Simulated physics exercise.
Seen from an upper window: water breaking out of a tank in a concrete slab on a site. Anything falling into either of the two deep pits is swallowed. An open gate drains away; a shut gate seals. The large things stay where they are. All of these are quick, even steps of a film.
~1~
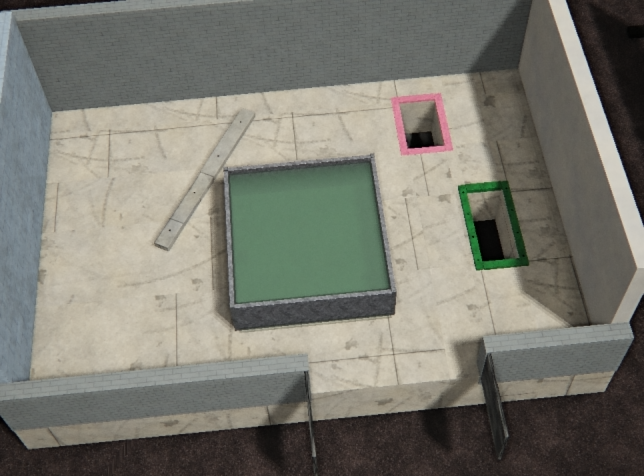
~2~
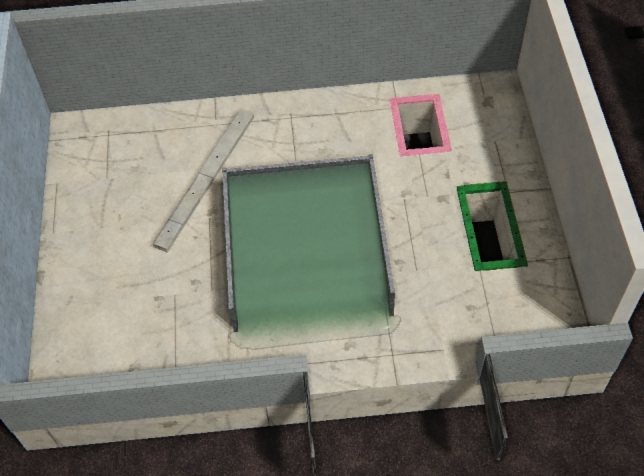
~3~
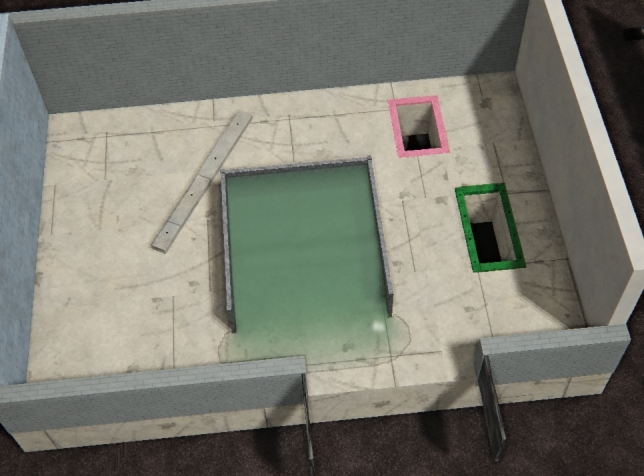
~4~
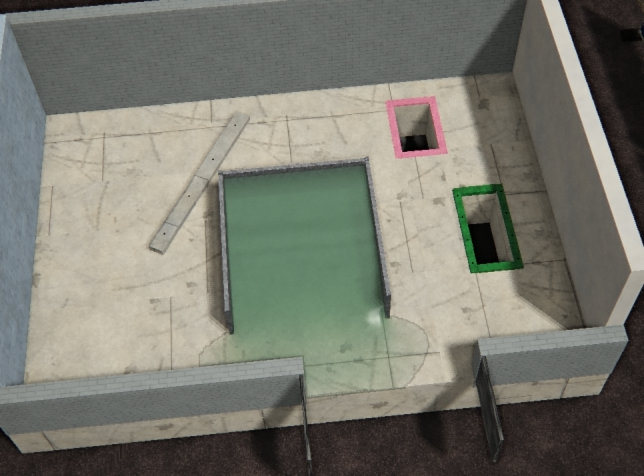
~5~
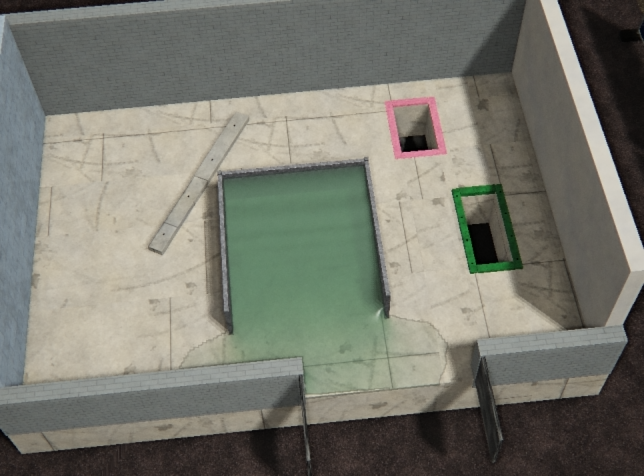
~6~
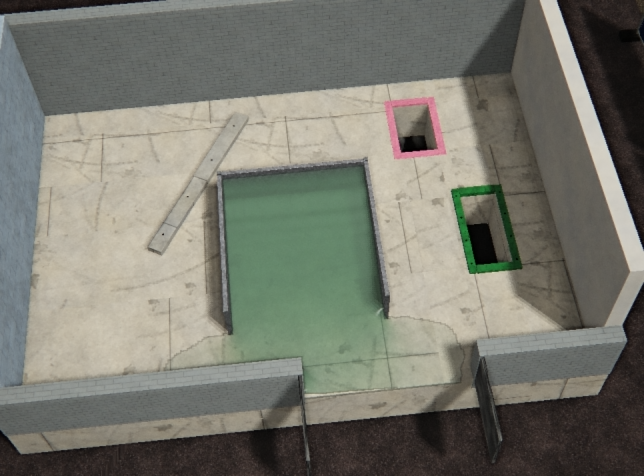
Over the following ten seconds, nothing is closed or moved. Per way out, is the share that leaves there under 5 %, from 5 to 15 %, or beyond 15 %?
In the end: The gate sees beyond 15 % leave; the green pit sees under 5 % leave; the pink pit sees under 5 % leave.
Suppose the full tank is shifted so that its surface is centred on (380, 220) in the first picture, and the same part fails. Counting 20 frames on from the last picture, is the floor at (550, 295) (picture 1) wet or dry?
Result: Inundated.
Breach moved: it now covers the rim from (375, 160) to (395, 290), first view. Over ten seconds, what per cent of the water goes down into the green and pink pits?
For green it's about 35 per cent, and for pink about 20 per cent.
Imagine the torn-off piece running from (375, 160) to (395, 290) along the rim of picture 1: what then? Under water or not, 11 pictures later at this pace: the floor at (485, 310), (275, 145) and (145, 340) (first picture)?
Result, in sequence: Inundated; untouched by the flood; untouched by the flood.
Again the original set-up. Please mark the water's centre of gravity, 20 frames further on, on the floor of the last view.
My guess is about (234, 303).
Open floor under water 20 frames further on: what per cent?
By my count, 30 percent.
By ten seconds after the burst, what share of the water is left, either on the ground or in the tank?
Roughly 40 %.
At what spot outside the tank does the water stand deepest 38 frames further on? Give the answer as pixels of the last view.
Around (44, 135).
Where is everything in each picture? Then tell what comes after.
Still water in the tank at (306, 231), in the first picture.
Water pours out at (313, 313) and has run to (393, 322), in the second picture.
The front is at (403, 342), out from the gap at (311, 316), in the third picture.
Water pours out at (309, 318) and has run to a hidden place, in the fourth picture.
The front is at a hidden place, out from the gap at (309, 318), in the fifth picture.
Water pours out at (308, 319) and has run to a hidden place, in the sixth picture.
A moment on, water covers 15 % of the floor; the gate 14 %, the green pit 0 %, the pink pit 0 %.
Next, water covers 20 % of the floor; the gate 27 %, the green pit 0 %, the pink pit 0 %.
Then, water covers 30 % of the floor; the gate 42 %, the green pit 0 %, the pink pit 0 %.
Later, water covers 50 % of the floor; the gate 52 %, the green pit 0 %, the pink pit 0 %.
In the end, water covers 60 % of the floor; the gate 59 %, the green pit 0 %, the pink pit 1 %.
